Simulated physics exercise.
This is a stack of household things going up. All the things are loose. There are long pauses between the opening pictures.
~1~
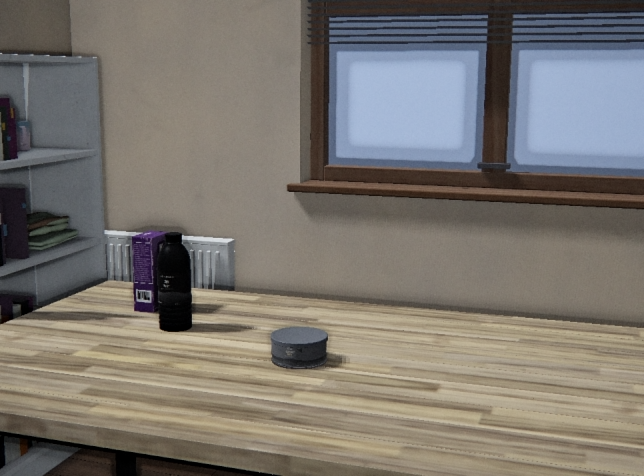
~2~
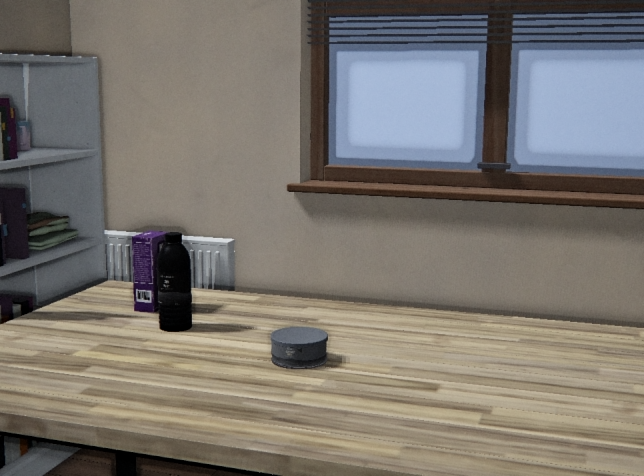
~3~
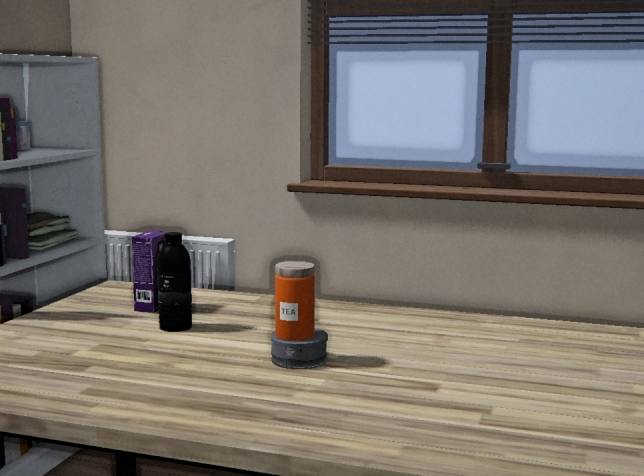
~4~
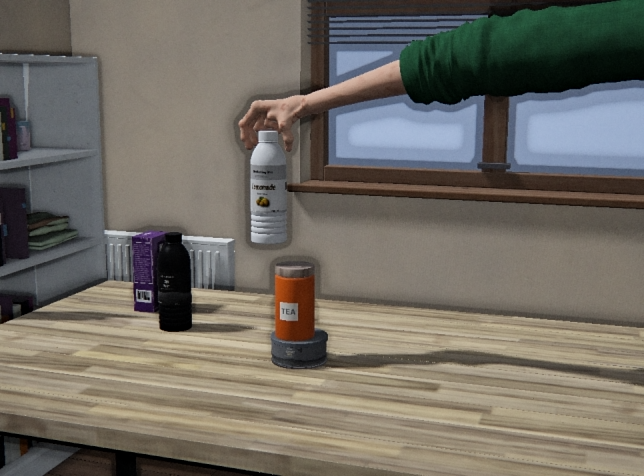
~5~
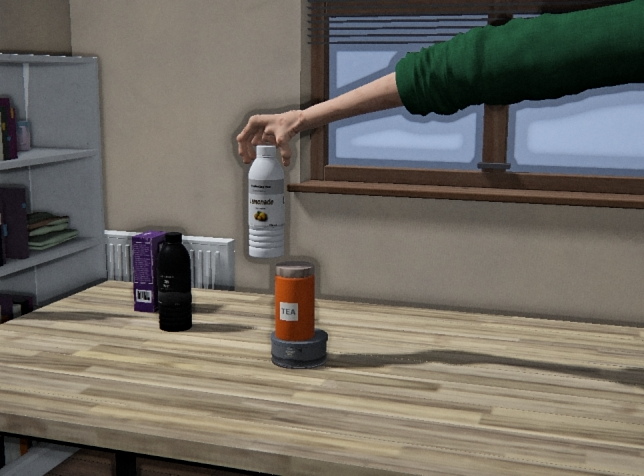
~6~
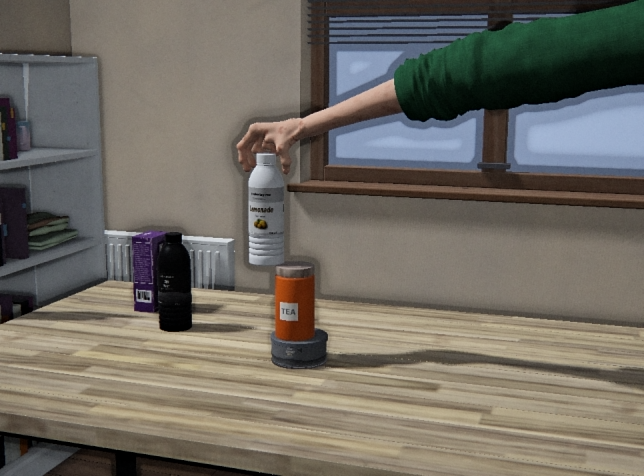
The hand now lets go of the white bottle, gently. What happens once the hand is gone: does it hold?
Here the pile comes apart.
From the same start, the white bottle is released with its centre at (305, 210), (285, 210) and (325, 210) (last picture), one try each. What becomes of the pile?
First, it stays up; second, it keeps its balance; third, it gives way.
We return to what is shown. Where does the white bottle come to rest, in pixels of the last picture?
Around (202, 335).
Then, 0.40 s after the last picture, white bottle now fallen.
Then, 0.50 s after the last picture, things are still on the move.
At rest, fallen, white bottle; the other 4 in place. Seen from the same camera at the end, white bottle near (202, 335). The pile gives way.
